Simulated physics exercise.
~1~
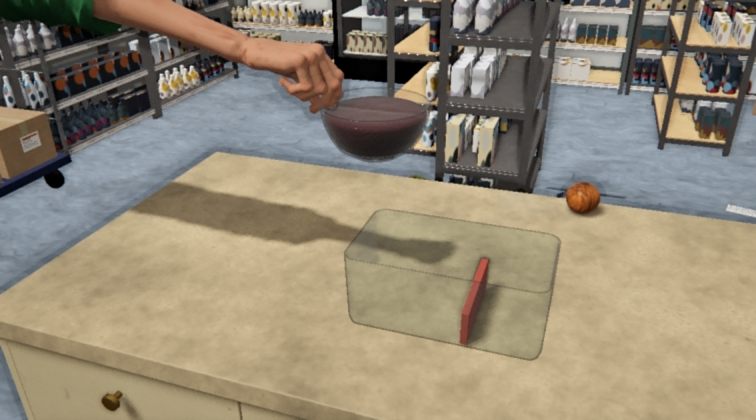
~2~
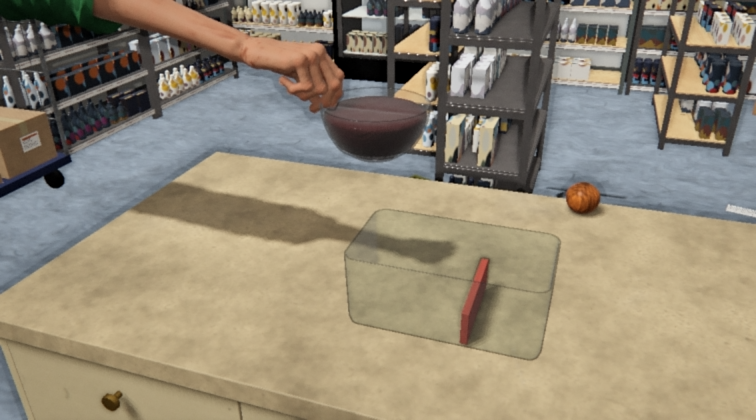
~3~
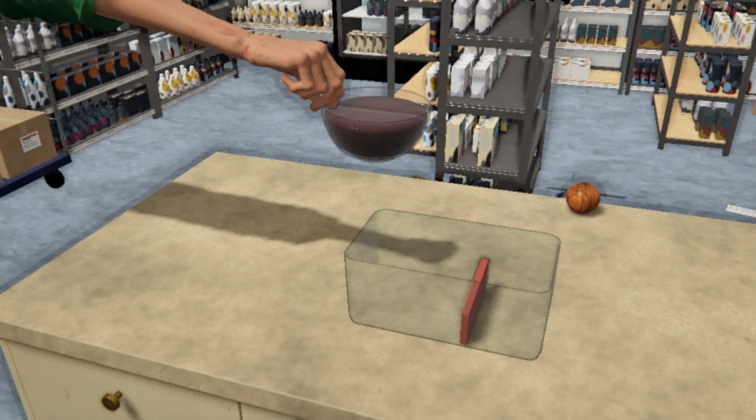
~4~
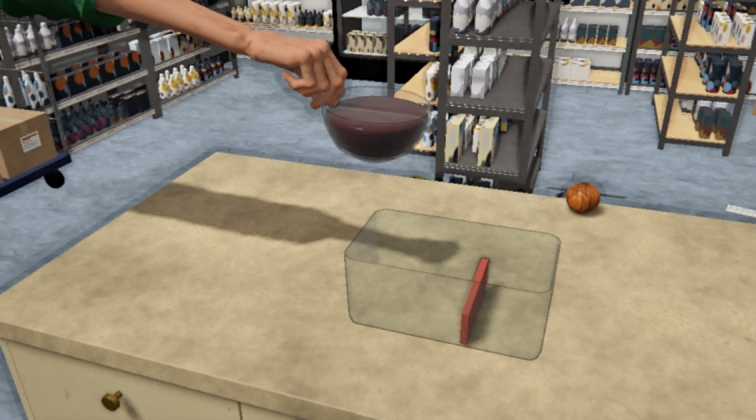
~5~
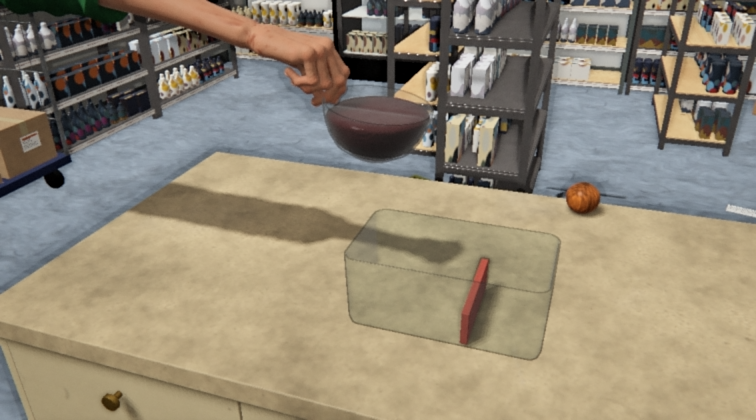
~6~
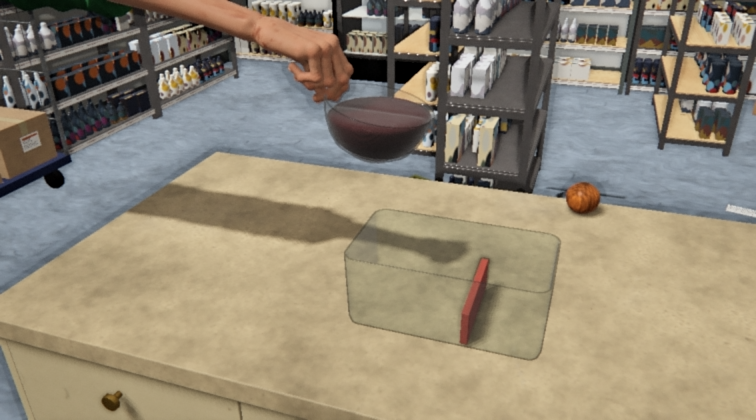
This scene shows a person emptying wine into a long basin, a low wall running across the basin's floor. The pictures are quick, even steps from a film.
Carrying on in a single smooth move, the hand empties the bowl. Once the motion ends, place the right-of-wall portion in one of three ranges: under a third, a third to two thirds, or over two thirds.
Middle of three bands.
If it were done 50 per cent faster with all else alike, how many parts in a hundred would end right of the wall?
About 35 in a hundred.
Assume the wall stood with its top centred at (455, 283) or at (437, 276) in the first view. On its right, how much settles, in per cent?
I'd expect near 75 percent the first time and near 90 percent the next.
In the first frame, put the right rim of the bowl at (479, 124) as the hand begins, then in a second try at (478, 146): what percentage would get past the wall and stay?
Around 85 percent first, around 85 percent second.
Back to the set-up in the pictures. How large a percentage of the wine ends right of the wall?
It is close to 45 per cent.
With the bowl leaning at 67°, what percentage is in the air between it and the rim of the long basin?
Airborne fraction: Approx. 40 %.
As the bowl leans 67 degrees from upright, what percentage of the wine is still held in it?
My estimate is close to 40 percent remaining.
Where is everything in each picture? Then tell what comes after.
In the first picture, tilt 0°; pouring edge (428, 110); surface from (329, 106) to (427, 115); the long basin's rim runs from (361, 232) to (556, 264); the wall's top is at (476, 286).
In the second picture, tilt 0°; pouring edge (429, 110); surface from (329, 105) to (427, 116).
In the third picture, tilt 2°; pouring edge (429, 112); surface from (330, 105) to (427, 116).
In the fourth picture, tilt 4°; pouring edge (430, 114); surface from (330, 105) to (428, 117).
In the fifth picture, tilt 7°; pouring edge (431, 117); surface from (332, 105) to (430, 117).
In the sixth picture, tilt 11°; pouring edge (432, 121); surface from (334, 106) to (431, 118).
A moment on, the bowl is tipped part way and 39 per cent is still to pour, 8 is left of the wall and 15 right of it.
Next, the bowl is tipped right over and 0 per cent is still to pour, 48 is left of the wall and 46 right of it.
Then the bowl is tipped right over and 0 per cent is still to pour, 52 is left of the wall and 47 right of it.
Later the bowl is tipped right over and 0 per cent is still to pour, 52 is left of the wall and 47 right of it.
Finally, 52 per cent lies left of the wall, 47 right of it and 1 outside.
